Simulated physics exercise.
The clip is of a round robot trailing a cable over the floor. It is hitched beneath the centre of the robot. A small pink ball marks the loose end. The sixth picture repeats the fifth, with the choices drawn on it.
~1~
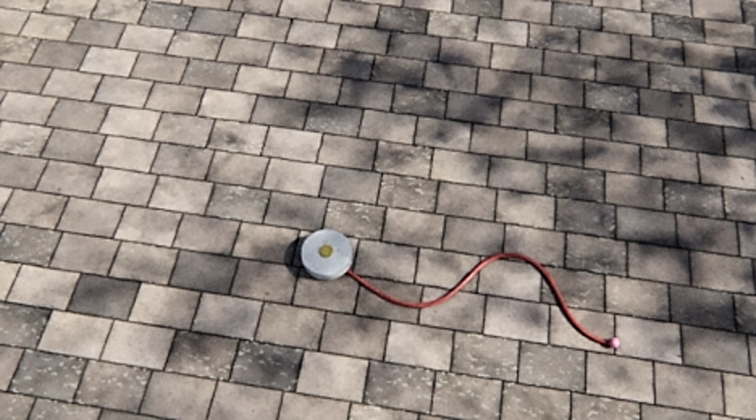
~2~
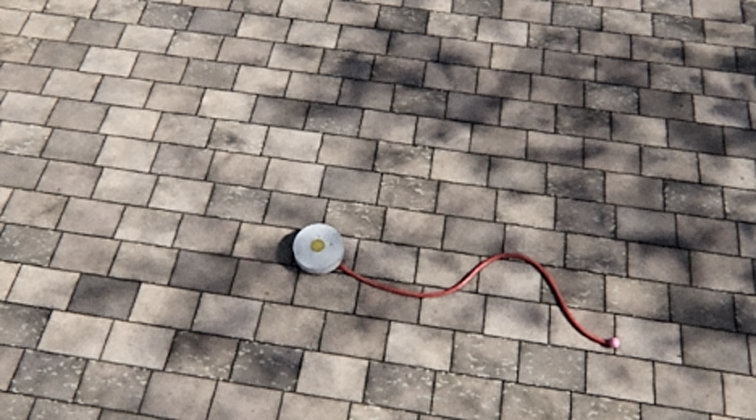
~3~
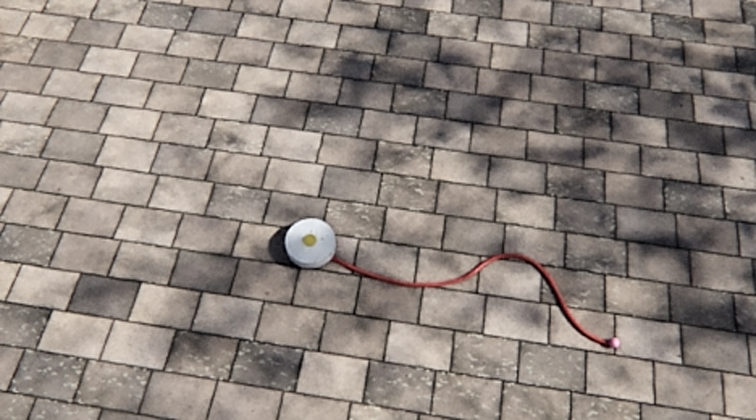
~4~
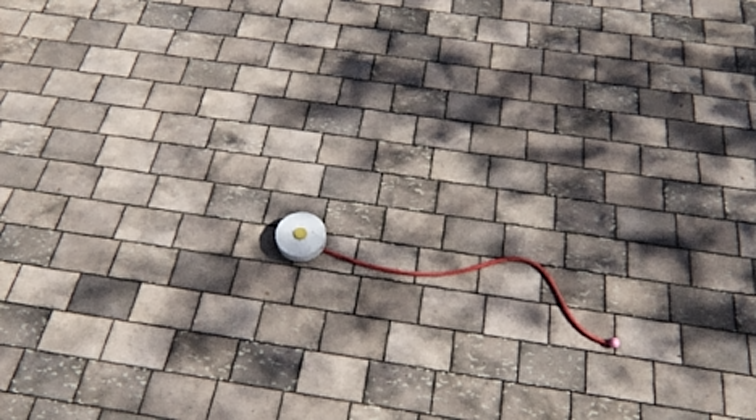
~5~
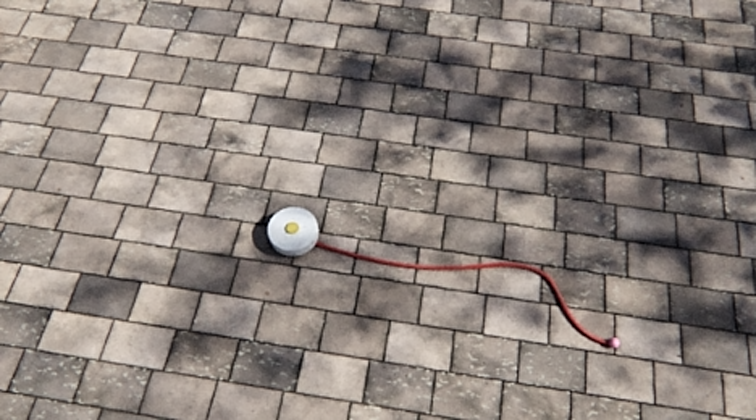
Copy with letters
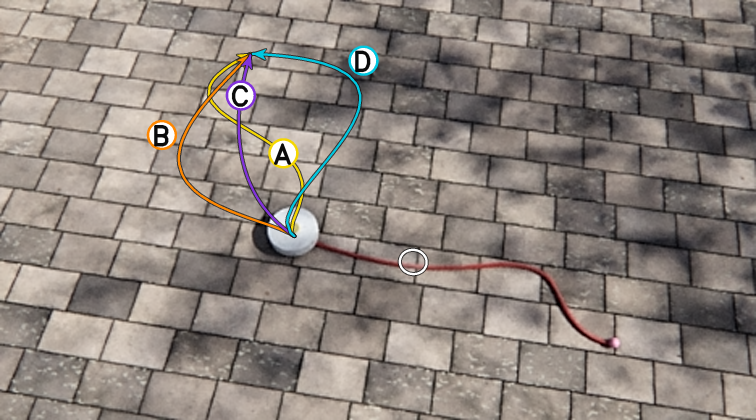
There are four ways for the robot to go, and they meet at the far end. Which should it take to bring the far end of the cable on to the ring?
Route B brings it to the ring.
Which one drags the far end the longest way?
Route B.
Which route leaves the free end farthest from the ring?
Route D.
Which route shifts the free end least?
Route D.
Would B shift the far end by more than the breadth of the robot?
Yes.
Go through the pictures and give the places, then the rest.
The first picture shows free end (614, 343); robot (327, 255).
The second picture shows robot (319, 250); free end (614, 343).
The third picture shows robot (311, 244); free end (614, 343).
The fourth picture shows robot (301, 238); free end (614, 343).
The fifth picture shows robot (294, 232); free end (614, 343).
On the marked copy, A from (294, 236) via (250, 131) to (251, 54); B from (294, 236) via (179, 160) to (250, 55); C from (294, 236) via (240, 144) to (251, 55); D from (294, 236) via (358, 112) to (253, 54); the ring at (413, 262).
With B. Early on, robot (192, 185), middle of the cable (350, 246), free end (518, 297).
Further on, robot (203, 99), middle of the cable (294, 210), free end (448, 274).
At the end, robot (250, 49), middle of the cable (290, 173), free end (415, 262); the free end is on the ring.
As for the rest, A leaves the free end at (444, 247); C leaves the free end at (439, 260); D leaves the free end at (474, 234).
